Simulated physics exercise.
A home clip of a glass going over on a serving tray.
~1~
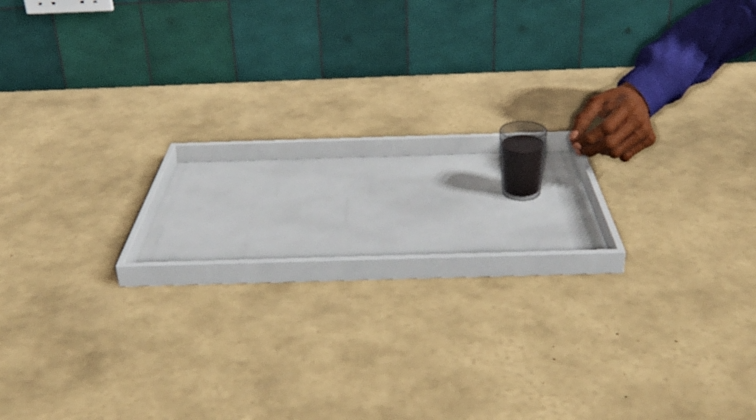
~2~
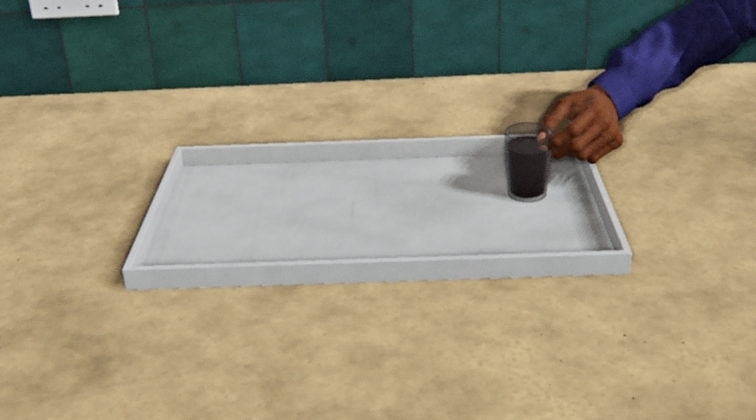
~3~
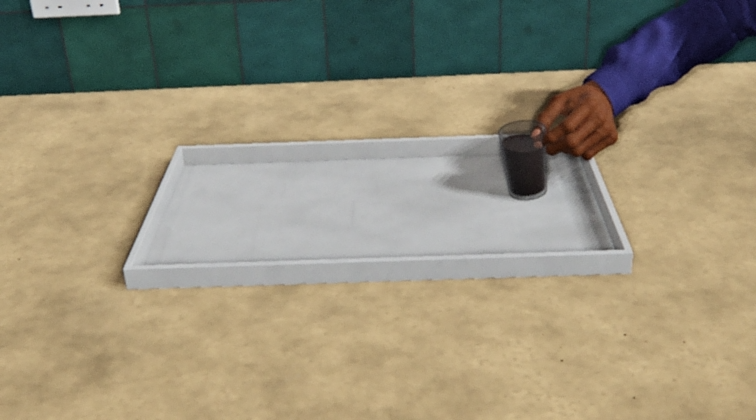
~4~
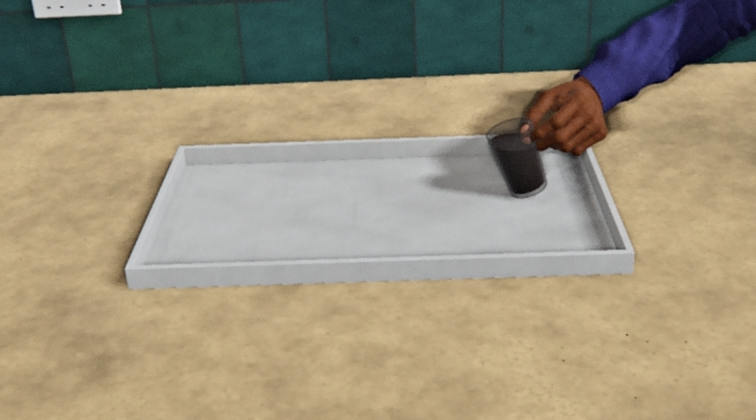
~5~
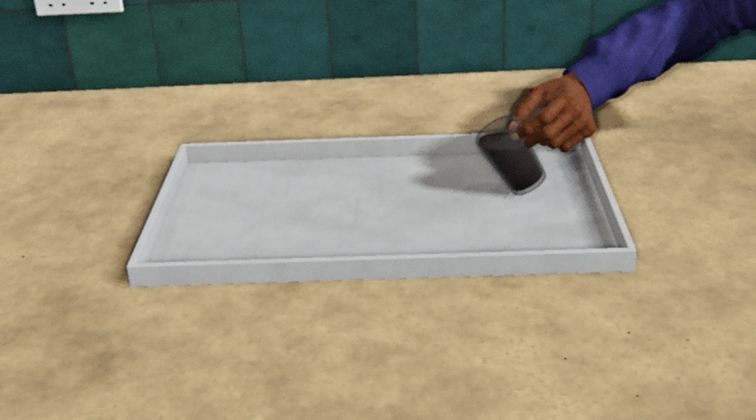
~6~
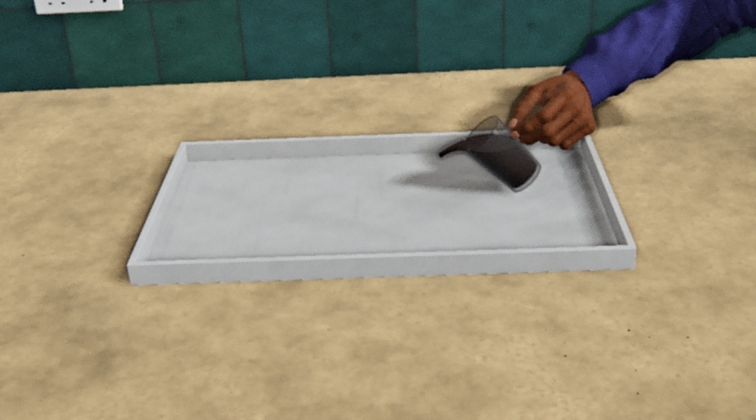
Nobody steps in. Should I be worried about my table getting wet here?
No, the table stays dry.
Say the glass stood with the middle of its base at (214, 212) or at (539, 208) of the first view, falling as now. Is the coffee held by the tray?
In the first try it gets out on to the top; in the second it stays in the tray.
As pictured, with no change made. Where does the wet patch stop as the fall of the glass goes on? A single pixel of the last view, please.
Around (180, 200).
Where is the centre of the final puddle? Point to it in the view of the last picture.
Resting centre: About (274, 201).
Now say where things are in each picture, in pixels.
It stands upright; glass (522, 159) about three quarters full; tray (372, 256), in the first picture.
It is being nudged; glass about three quarters full, surface at (529, 146), in the second picture.
It is being nudged; glass (525, 158) about three quarters full, in the third picture.
It is being nudged; glass about three quarters full, surface at (514, 143); tray (381, 258), in the fourth picture.
It is being nudged; glass (511, 155) tipped 30°, in the fifth picture.
It is falling; glass (502, 154) tipped 40°, in the sixth picture.
Next, the glass lies in the tray; the puddle covers about as much as a plate; the top is dry.
After that, the puddle covers about as much as a tray; the top is dry.
Finally, the puddle covers about as much as a tray; the top is dry.
